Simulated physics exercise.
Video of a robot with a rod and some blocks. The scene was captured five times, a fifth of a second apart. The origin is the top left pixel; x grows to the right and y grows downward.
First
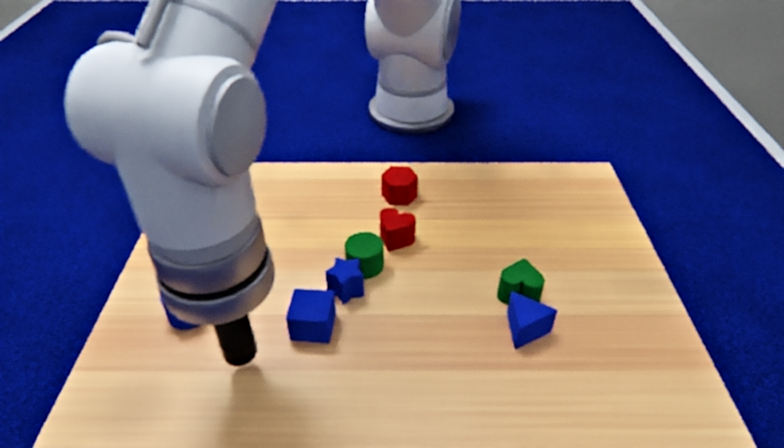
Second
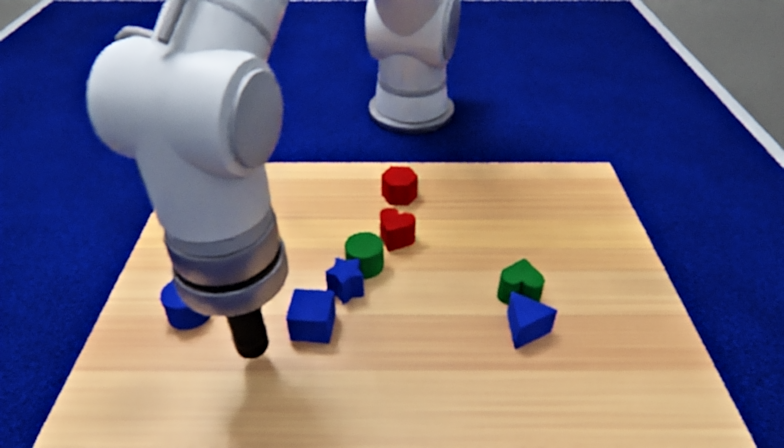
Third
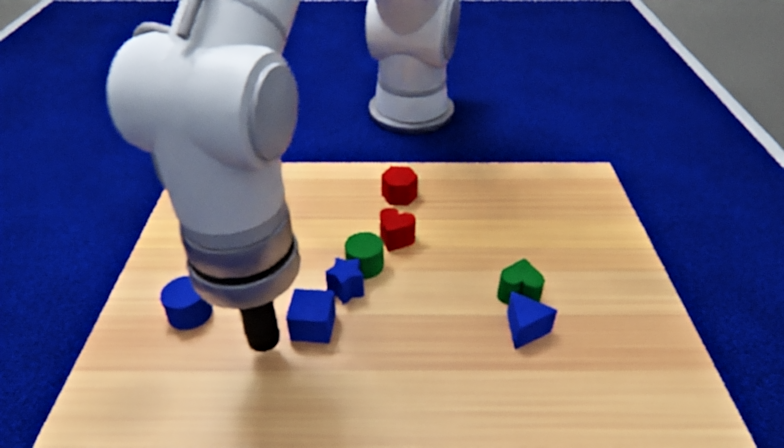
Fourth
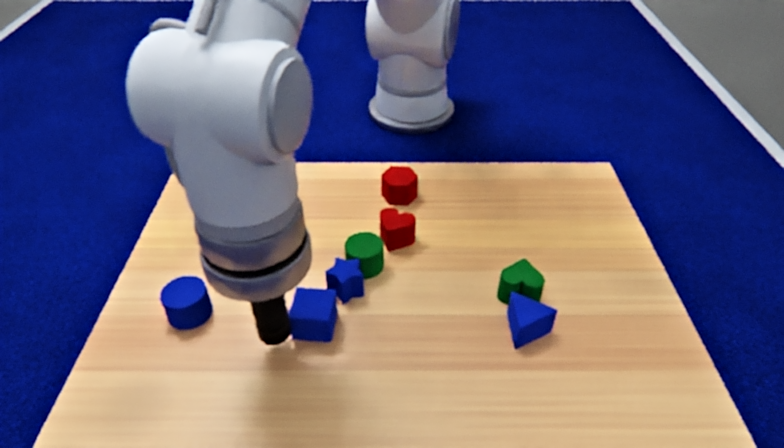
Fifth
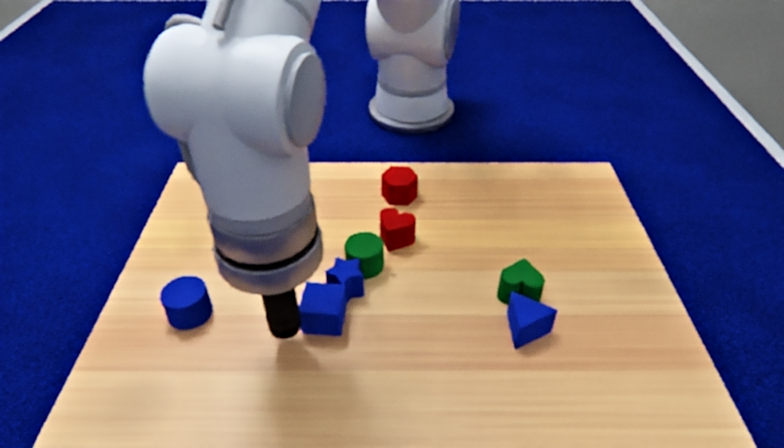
On a light wooden board set over blue carpet, a white robot arm holds a black rod near the left side, among scattered red, green and blue blocks. The rod moves gradually right to the blue square block, then nudges it slightly right, close beside the blue star.
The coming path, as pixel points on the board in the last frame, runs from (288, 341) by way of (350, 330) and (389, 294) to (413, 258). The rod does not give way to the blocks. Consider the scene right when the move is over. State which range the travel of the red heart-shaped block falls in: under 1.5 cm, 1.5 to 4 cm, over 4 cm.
It moves only a bit, under 1.5 cm.
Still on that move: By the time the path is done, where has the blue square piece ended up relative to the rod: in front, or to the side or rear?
It holds its place in front.
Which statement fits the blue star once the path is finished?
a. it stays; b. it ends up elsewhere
That would be b.
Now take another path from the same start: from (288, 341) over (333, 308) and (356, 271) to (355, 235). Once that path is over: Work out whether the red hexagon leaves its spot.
By the last moment of the path, the red hexagon has stayed put.
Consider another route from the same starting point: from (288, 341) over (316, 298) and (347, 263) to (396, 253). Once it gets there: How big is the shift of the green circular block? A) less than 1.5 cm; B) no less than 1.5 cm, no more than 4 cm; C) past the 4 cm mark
Correct choice: C.
On the path given first. One third of the way, rod at (349, 316); blue square piece at (374, 284), turned 35° anticlockwise; blue star at (355, 262), turned 65° anticlockwise; green circular block at (364, 239).
Two thirds of the way, rod at (389, 280); blue square piece at (411, 254), turned 50° anticlockwise; blue star at (355, 262), turned 65° anticlockwise; green circular block at (364, 239).
At the end, rod at (414, 244); blue square piece at (441, 225), turned 30° anticlockwise; blue star at (355, 262), turned 65° anticlockwise; green circular block at (364, 239); red heart-shaped block unmoved.
